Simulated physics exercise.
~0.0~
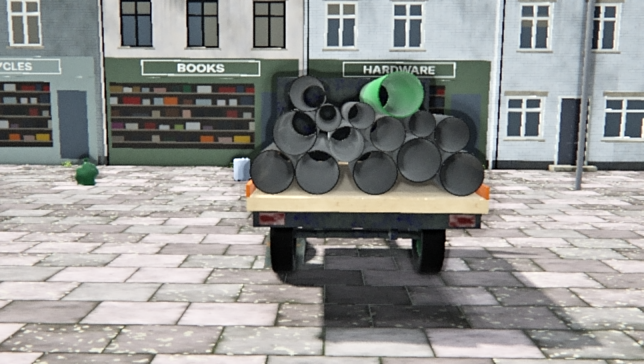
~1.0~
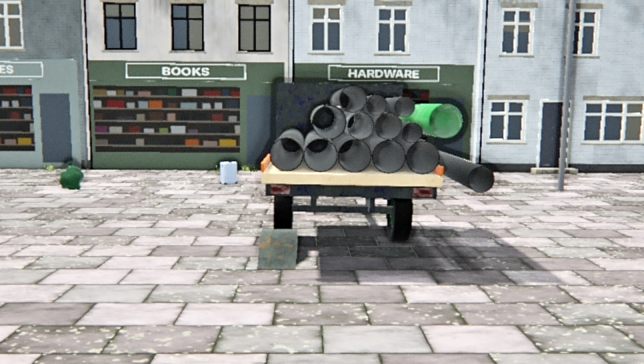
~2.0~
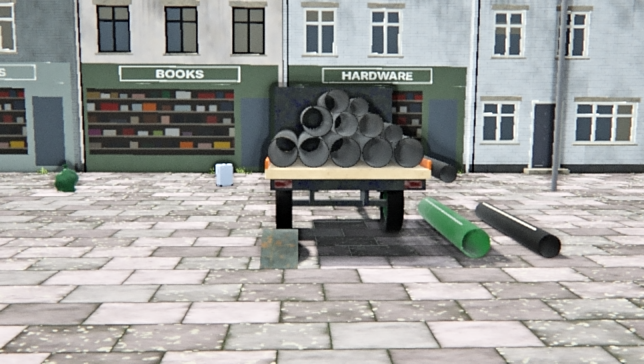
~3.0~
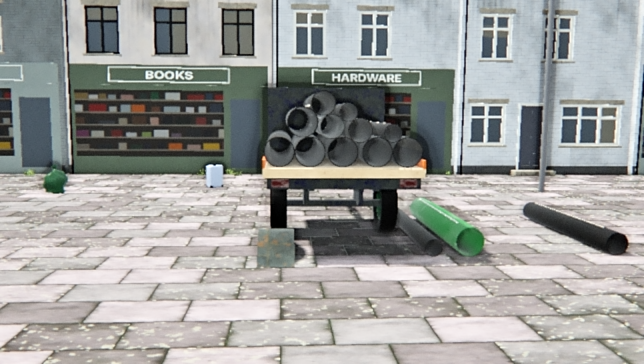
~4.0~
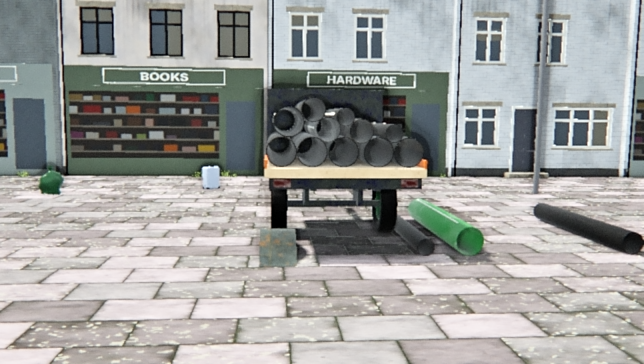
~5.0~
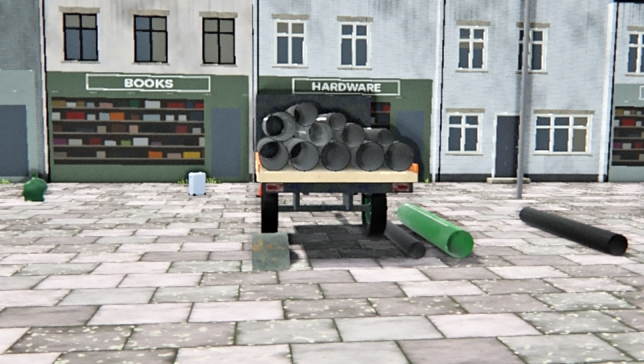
On a paved street before book and hardware shops, a flat trailer stacked with grey pipes and one green pipe tips and levels, and the green pipe and a dark one drop off the right side, followed by another; all three lie on the ground while the rest stay stacked.
